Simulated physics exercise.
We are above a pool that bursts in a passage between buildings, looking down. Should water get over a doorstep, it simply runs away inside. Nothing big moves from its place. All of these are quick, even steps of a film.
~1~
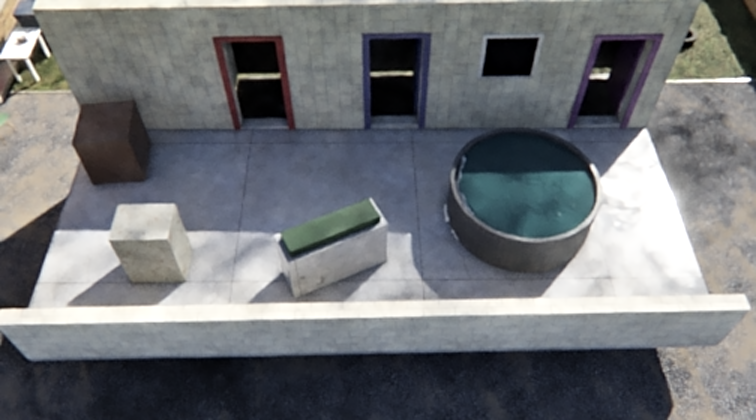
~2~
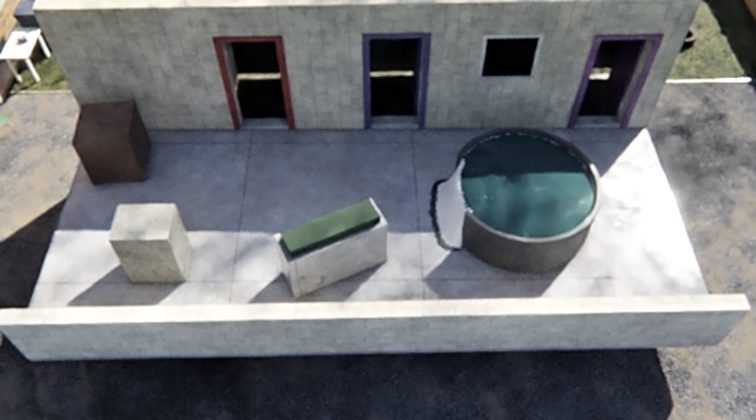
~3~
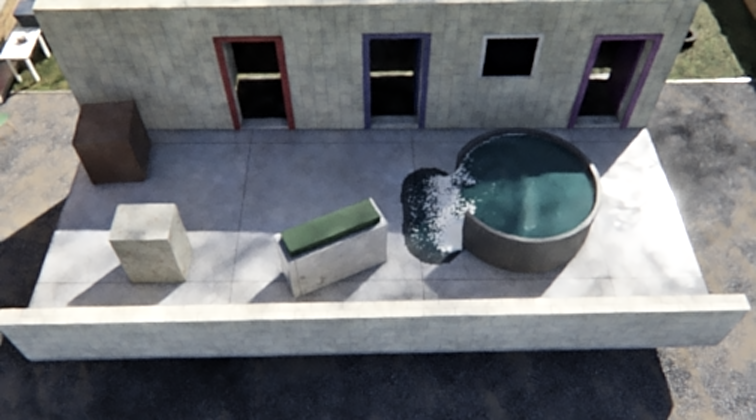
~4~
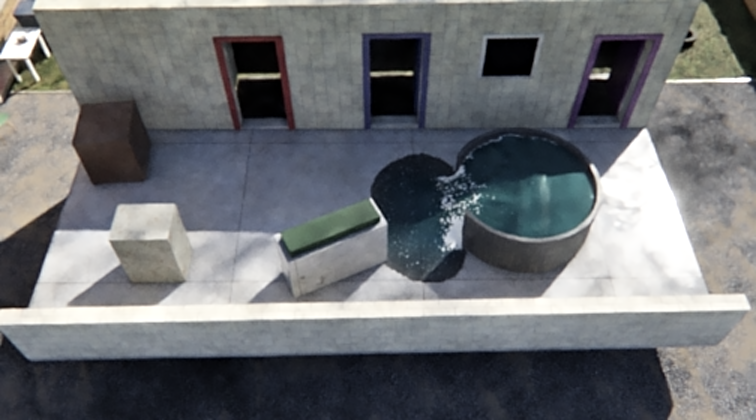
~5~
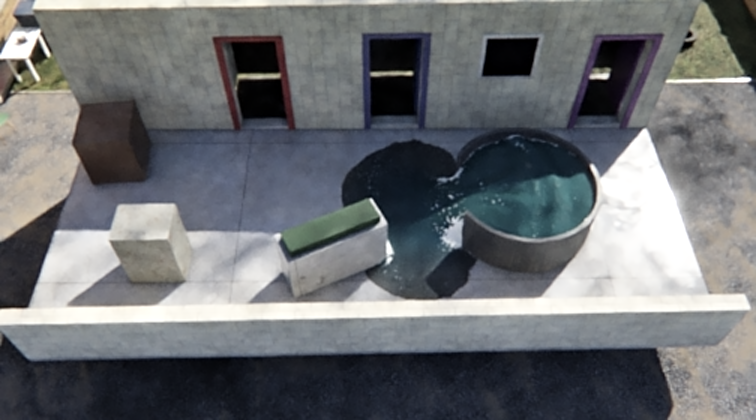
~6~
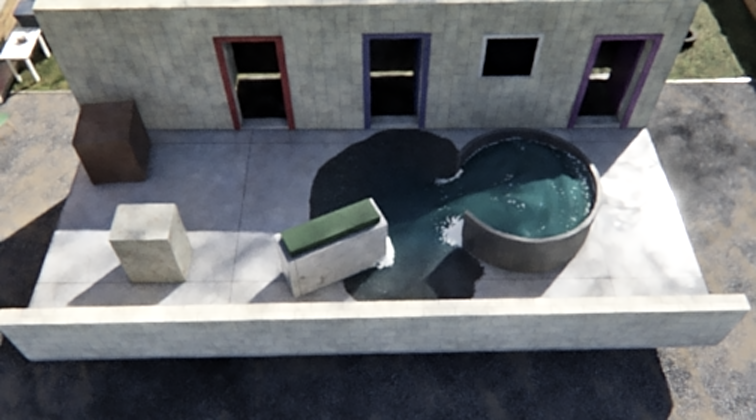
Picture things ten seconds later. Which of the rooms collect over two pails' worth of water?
In order: The blue door ends up at or below the line. The red door ends up above the line. The purple door ends up at or below the line.
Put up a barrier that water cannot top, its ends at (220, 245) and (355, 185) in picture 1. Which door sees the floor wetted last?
That's the one in purple, I reckon.
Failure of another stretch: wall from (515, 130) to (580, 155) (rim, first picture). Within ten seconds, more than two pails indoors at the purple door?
My take is that purple door crosses the line.
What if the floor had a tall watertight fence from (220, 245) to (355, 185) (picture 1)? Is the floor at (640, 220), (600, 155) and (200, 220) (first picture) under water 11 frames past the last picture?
In turn: Dry, clear, clear.
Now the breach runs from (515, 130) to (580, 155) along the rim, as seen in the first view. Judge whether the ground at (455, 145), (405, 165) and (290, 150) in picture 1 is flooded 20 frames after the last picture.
Listed order gives sopping; sopping; sopping.
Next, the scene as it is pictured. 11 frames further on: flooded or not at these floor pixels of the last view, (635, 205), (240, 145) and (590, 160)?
First spot not wet, second soaked, third not wet.
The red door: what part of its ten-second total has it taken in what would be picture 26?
Something like 30 in a hundred.
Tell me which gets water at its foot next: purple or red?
The one in red.
A moment on, water covers 40 % of the floor; the blue door wet at the sill, nothing in, the red door wet at the sill, nothing in, the purple door not reached.
Next, water covers 55 % of the floor; the blue door under two buckets in, the red door under two buckets in, the purple door not reached.
Then, water covers 70 % of the floor; the blue door under two buckets in, the red door over two buckets in, the purple door not reached.
Later, water covers 80 % of the floor; the blue door under two buckets in, the red door far over two buckets in, the purple door wet at the sill, nothing in.
In the end, water covers 85 % of the floor; the blue door under two buckets in, the red door far over two buckets in, the purple door wet at the sill, nothing in.
